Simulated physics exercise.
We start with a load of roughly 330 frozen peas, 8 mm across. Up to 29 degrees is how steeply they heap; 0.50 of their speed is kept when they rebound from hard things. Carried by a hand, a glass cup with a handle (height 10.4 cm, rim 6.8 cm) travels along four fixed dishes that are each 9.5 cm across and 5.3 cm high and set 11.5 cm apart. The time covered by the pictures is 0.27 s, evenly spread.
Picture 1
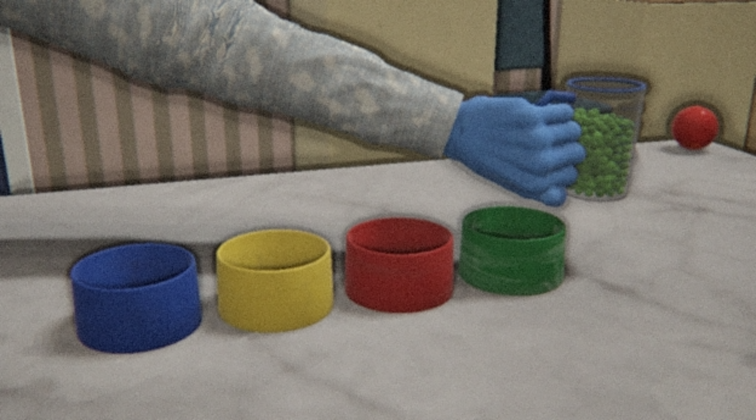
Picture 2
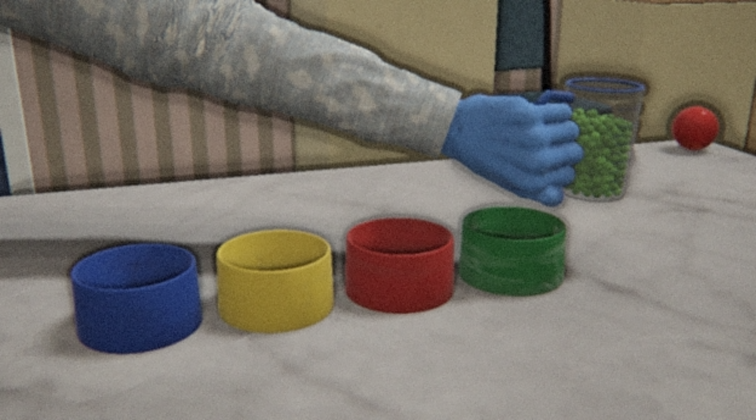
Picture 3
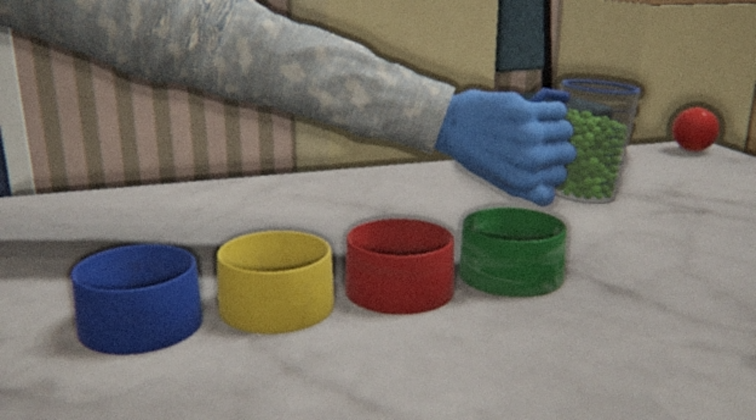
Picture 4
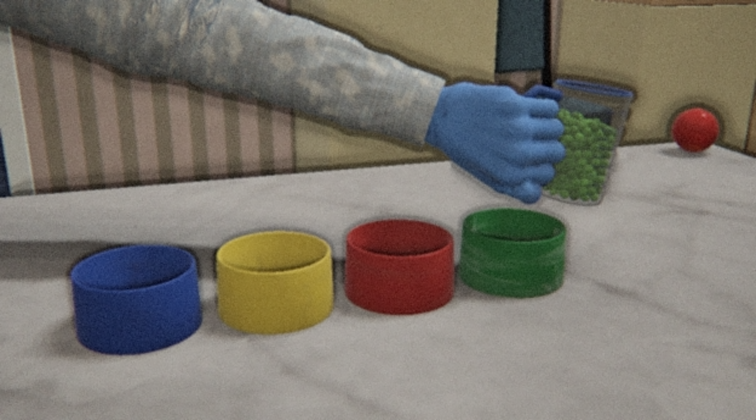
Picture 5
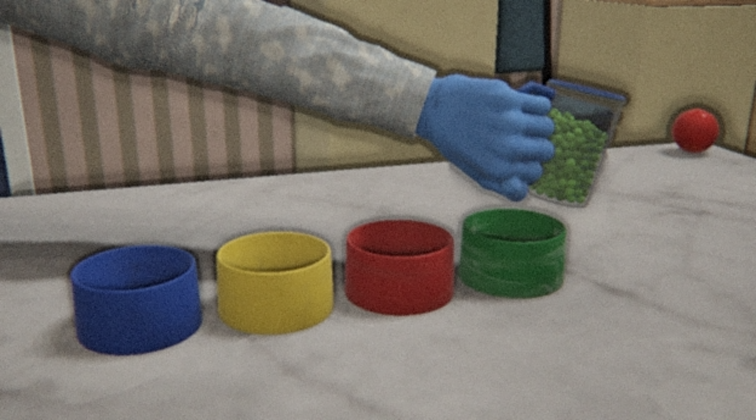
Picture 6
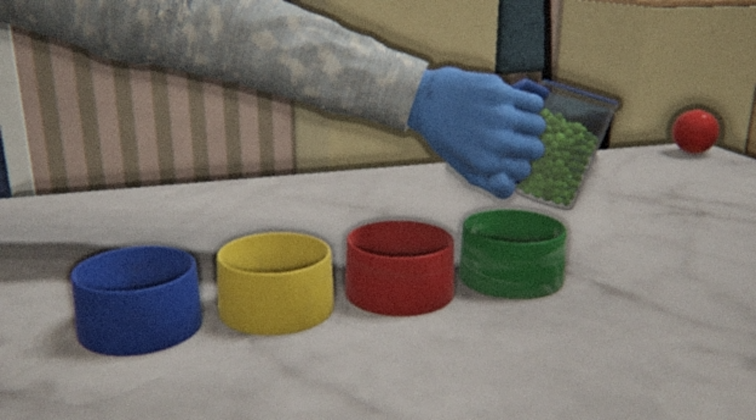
A blue-gloved hand on an arm in a mottled grey sleeve reaches from the left across a pale marbled tabletop, seen from slightly above. It holds a clear cup of green peas behind a row of blue, yellow, red and green dishes, with a red ball at far right. The hand barely moves at first, then shifts the cup slightly left while gradually tilting it rightward.
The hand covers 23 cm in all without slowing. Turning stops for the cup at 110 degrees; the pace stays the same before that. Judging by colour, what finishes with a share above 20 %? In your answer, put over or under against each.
Red - over; blue - under; green - under; yellow - under; counter - over.
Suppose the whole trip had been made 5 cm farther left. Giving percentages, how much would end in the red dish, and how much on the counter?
After the change, red takes 100 while the counter takes 0.
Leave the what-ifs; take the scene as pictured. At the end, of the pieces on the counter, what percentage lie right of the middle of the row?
Roughly 100 per cent of them.
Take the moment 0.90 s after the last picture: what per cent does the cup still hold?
Roughly 100 per cent, I'd say.
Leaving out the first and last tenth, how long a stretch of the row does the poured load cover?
I'd put it near 10 cm.
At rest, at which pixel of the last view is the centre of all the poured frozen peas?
Centre at rest, approx.: (428, 278) px.
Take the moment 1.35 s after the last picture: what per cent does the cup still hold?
About 55 percent.
Then, 0.54 s after the last picture, tilt 61 degrees; cup holds 100 %.
Then, 0.90 s after the last picture, tilt 91 degrees; cup holds 100 %.
Then, 1.35 s after the last picture, tilt 110 degrees; cup holds 55 %, red 25 %.
In the end, red 55 %, blue 0 %, green 0 %, yellow 0 %, counter 40 %.
